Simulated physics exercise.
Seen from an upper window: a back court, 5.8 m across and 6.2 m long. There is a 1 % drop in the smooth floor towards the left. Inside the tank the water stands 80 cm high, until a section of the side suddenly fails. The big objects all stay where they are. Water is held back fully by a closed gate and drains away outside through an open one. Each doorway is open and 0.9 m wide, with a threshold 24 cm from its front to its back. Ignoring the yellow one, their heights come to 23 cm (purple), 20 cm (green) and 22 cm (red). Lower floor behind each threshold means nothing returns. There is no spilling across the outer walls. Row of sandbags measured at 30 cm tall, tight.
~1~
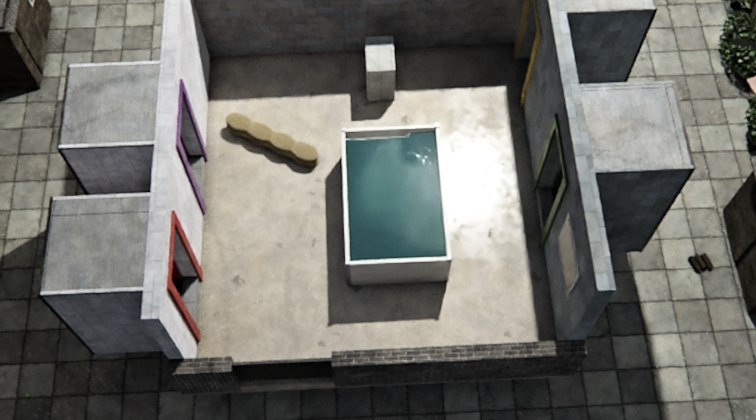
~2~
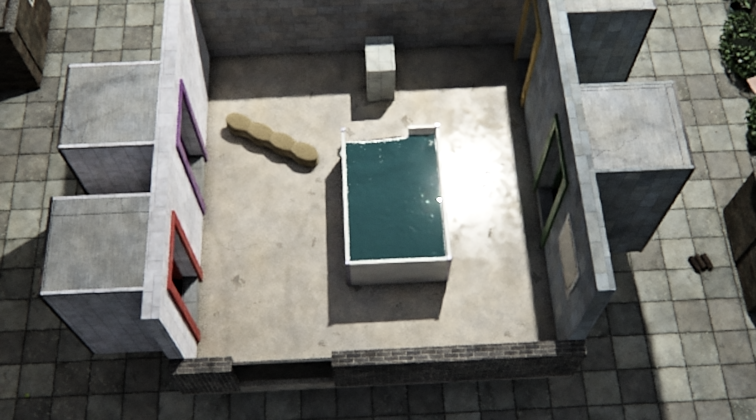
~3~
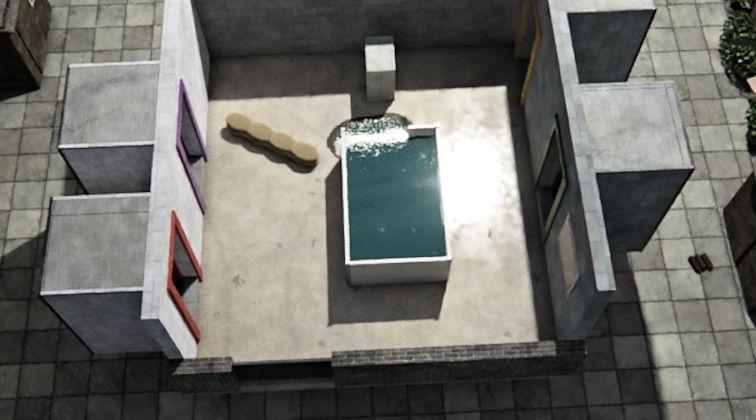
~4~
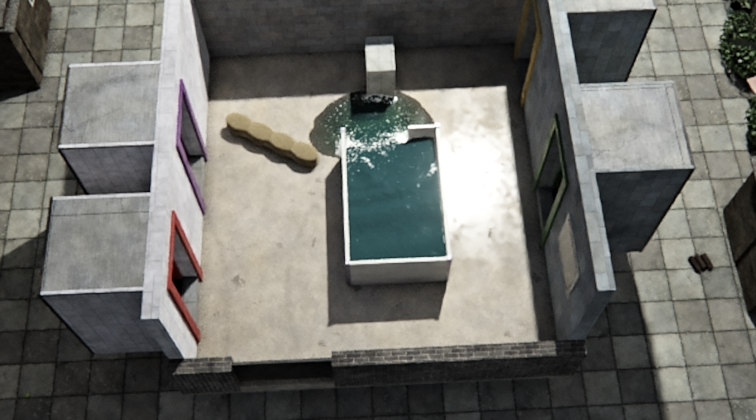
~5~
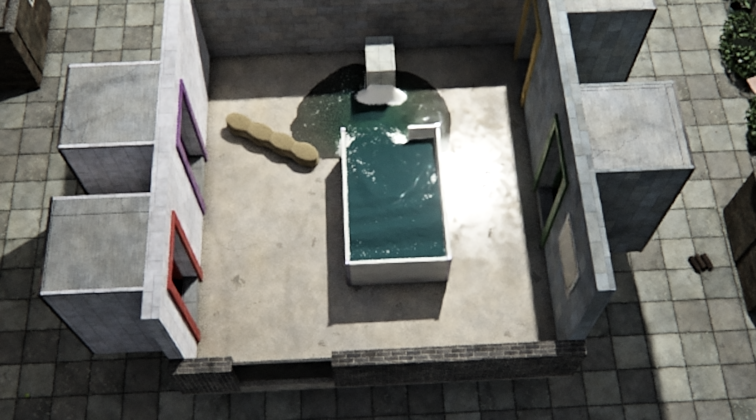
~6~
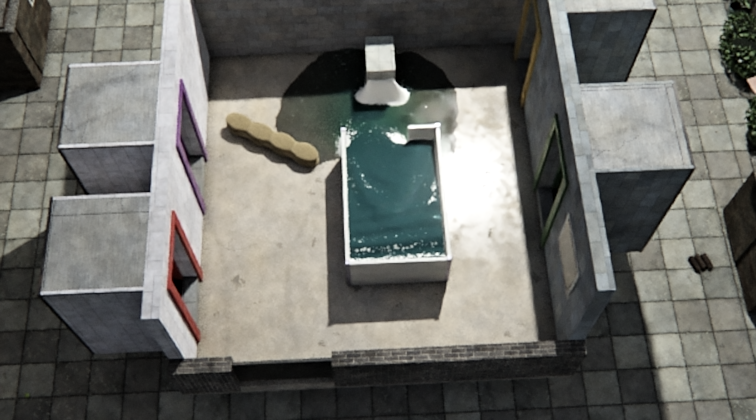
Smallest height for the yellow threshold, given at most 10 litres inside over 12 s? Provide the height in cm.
About 22 cm.
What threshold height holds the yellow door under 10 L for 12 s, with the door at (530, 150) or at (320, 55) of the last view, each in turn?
Minimums: About 8.5 cm and 32 cm.
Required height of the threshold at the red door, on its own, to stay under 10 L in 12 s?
The red door needs around 8.0 cm.
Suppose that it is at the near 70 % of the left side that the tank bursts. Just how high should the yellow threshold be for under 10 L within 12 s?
About 7.5 cm.
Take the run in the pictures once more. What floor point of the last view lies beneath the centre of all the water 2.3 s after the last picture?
Approximately (358, 145).
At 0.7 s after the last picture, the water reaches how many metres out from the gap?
I make it some 3.6 m.
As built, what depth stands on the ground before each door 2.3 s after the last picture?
Depths in cm: Purple 13, green 1, red 0, yellow 21.
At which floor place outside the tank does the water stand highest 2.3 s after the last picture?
Near (210, 75).
Then, 0.7 s after the last picture water covers 25 % of the floor, deepest (52 cm) near (375, 108); it has not reached the yellow door.
Then, 2.3 s after the last picture water covers 45 % of the floor, deepest (40 cm) near (210, 75); 21 cm at the yellow door, 100 litres in over its 5 cm threshold.
Then, 11.3 s after the last picture water covers 95 % of the floor, deepest (12 cm) near (219, 373); 7 cm at the yellow door, 341 litres in over its 5 cm threshold.
At the yellow door as built, the water peaked near 22 cm, 1.7 s after the last picture.
With a threshold of 17.5 cm, 36 litres would have come in within the 12 s; with 24 cm, 4 litres. So under 10 litres takes about 22 cm.
